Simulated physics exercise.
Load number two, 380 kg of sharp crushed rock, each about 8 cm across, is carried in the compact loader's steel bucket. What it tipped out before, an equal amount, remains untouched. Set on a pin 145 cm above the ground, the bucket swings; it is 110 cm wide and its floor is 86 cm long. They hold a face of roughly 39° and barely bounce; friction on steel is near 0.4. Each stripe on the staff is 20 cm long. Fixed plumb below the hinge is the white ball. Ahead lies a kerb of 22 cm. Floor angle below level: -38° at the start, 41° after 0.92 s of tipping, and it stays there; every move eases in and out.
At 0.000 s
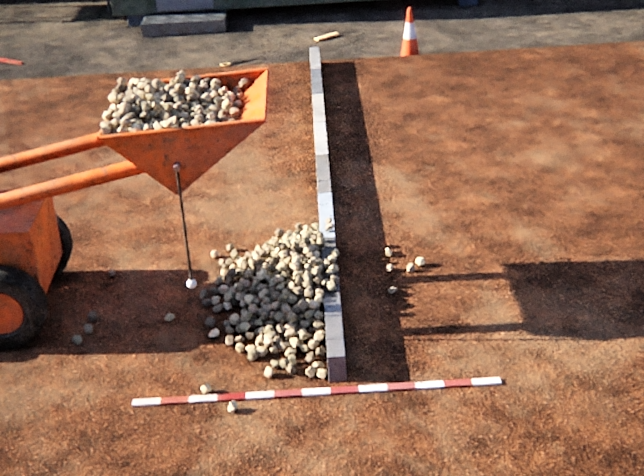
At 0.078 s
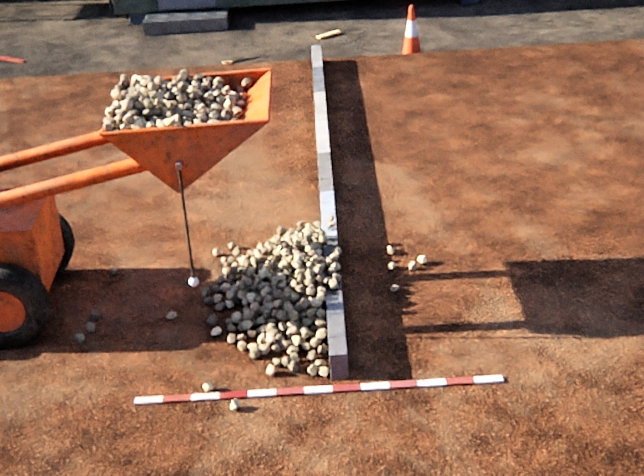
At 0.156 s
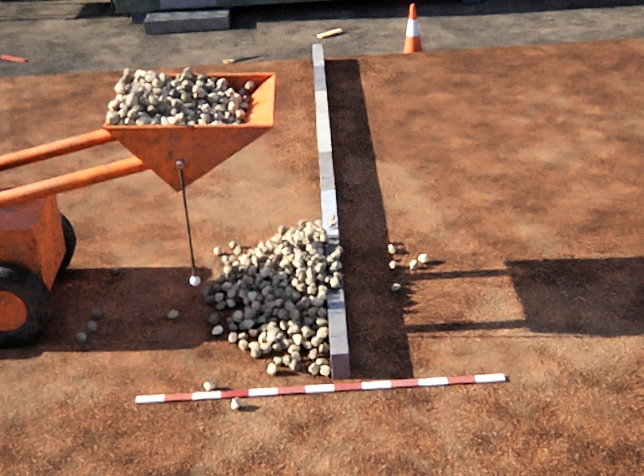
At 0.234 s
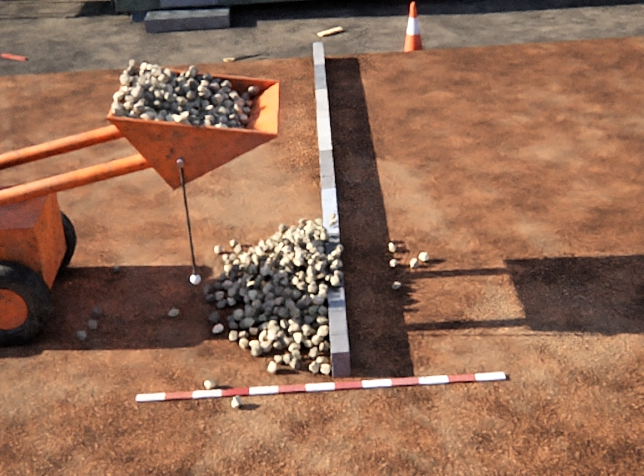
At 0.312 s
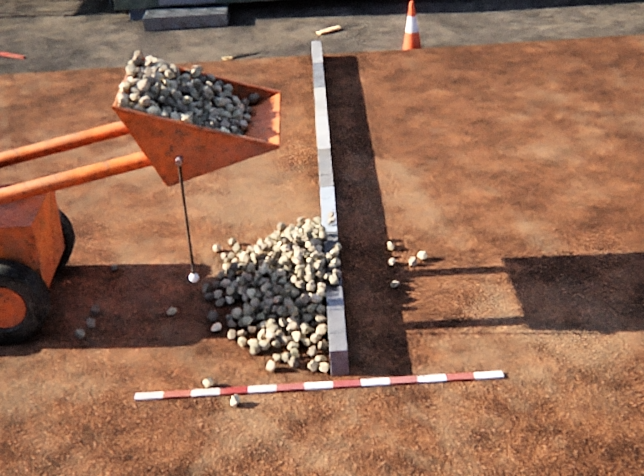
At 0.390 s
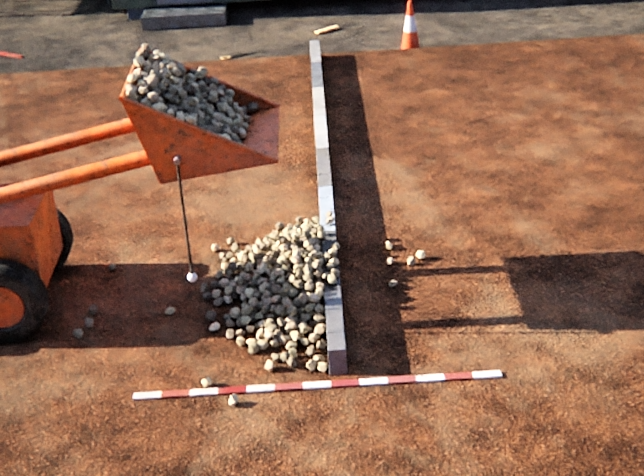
At the start, an orange loader on the left holds a bucket full of rounded stones near a heap resting against a pale kerb. The bucket slowly tilts forward, its right edge lowering as its back rises, and the stones inside tilt with it while the heap on the ground stays still.
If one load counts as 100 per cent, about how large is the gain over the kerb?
Around 33 per cent.
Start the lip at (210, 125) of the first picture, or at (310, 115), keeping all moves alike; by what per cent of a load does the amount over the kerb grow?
I'd say close to 0 per cent for one and close to 90 per cent for the other, in that order.
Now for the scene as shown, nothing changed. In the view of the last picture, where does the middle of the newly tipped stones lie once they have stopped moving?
(309, 270).
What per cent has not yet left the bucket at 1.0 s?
Close to 70 per cent of the load.
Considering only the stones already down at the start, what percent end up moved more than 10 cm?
I'd put it at about 5 per cent.
After 0.7 s the floor is at 29°; in per cent of one load, 100 in the bucket, 99 on this side of the kerb, 1 over the kerb; the foremost stones are at (377, 261).
After 1.0 s the floor is at 41°; in per cent of one load, 72 in the bucket, 128 on this side of the kerb, 1 over the kerb; the foremost stones are at (377, 261).
After 1.4 s the floor is at 41°; in per cent of one load, 21 in the bucket, 170 on this side of the kerb, 9 over the kerb; the foremost stones are at (399, 267).
After 4.0 s the floor is at 41°; in per cent of one load, 0 in the bucket, 167 on this side of the kerb, 34 over the kerb; the foremost stones are at (486, 272). Net gain over the kerb, 33.
